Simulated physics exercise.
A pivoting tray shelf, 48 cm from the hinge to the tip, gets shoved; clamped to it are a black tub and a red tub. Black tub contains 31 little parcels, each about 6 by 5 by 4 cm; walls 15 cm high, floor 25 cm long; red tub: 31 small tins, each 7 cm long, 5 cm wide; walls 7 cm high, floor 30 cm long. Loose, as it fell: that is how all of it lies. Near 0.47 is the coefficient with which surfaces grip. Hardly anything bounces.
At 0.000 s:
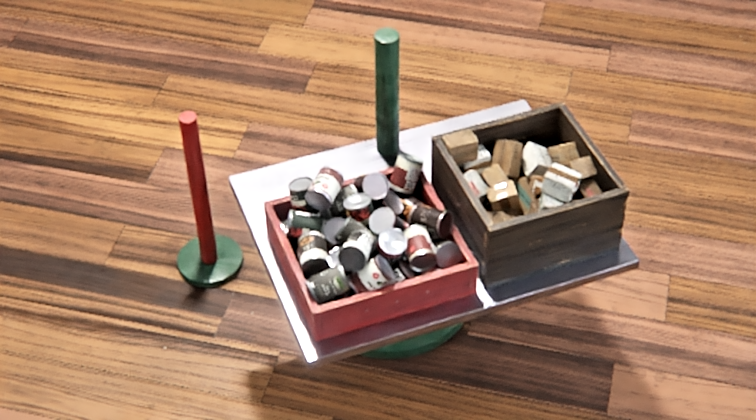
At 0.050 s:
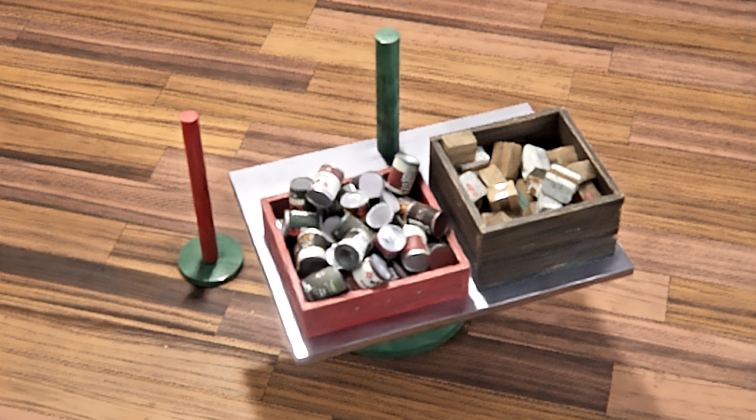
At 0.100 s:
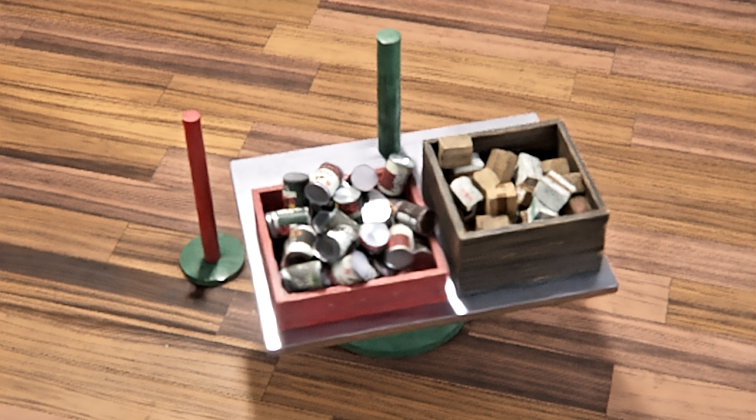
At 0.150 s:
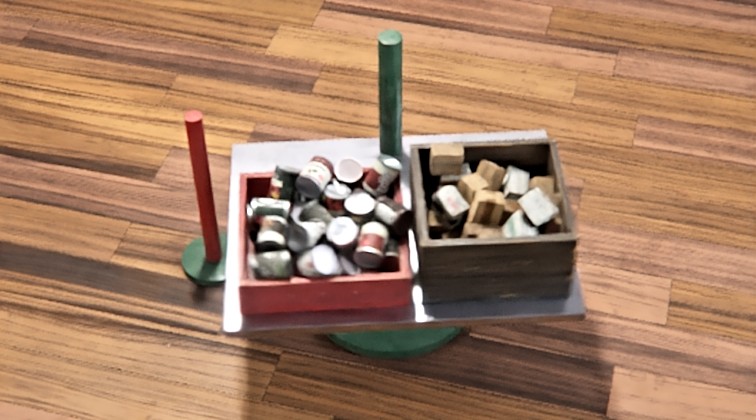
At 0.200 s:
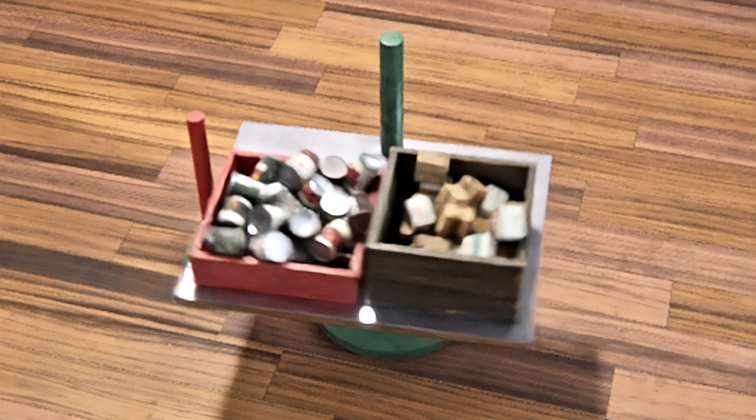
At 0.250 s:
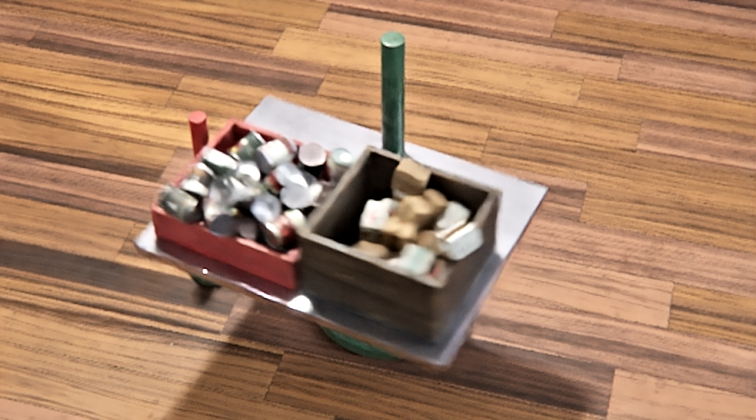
The clip opens on a tray holding a red tub of small tins and a dark tub of little parcels, between a red post and a green post. The tray turns clockwise, barely at first, then faster, swinging both tubs leftward until the red one largely hides the red post, contents still inside.
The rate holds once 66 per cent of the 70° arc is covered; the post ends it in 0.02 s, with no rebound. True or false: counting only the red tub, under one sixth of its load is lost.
False, over one sixth is lost.
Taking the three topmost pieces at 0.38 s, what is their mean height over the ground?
About 64 cm up.
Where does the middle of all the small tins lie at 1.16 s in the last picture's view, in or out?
Roughly (231, 130).
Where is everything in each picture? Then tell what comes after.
In the first picture (places track the rim corner closest to us here), red tub (319, 309); black tub (491, 225); 0° round; all still inside.
Red tub (309, 306); black tub (483, 227); 2° round, in the second picture.
Red tub (283, 299); black tub (462, 233); 7° round, in the third picture.
Red tub (243, 283); black tub (425, 240); 17° round, in the fourth picture.
Red tub (197, 253); black tub (371, 242); 30° round, in the fifth picture.
Red tub (158, 208); black tub (305, 231); 46° round; all still inside, in the sixth picture.
After 0.30 s, the shelf hits the red post.
After 0.38 s, the black tub is down by 1 of 31 and the red tub is down by 7 of 31.
After 0.50 s, the black tub is down by 1 of 31 and the red tub is down by 10 of 31.
After 0.72 s, the black tub is down by 1 of 31 and the red tub is down by 14 of 31.
Final count (at 1.16 s), the black tub is down by 1 of 31 and the red tub is down by 14 of 31. Asked share, 14 of 31, 45 per cent.
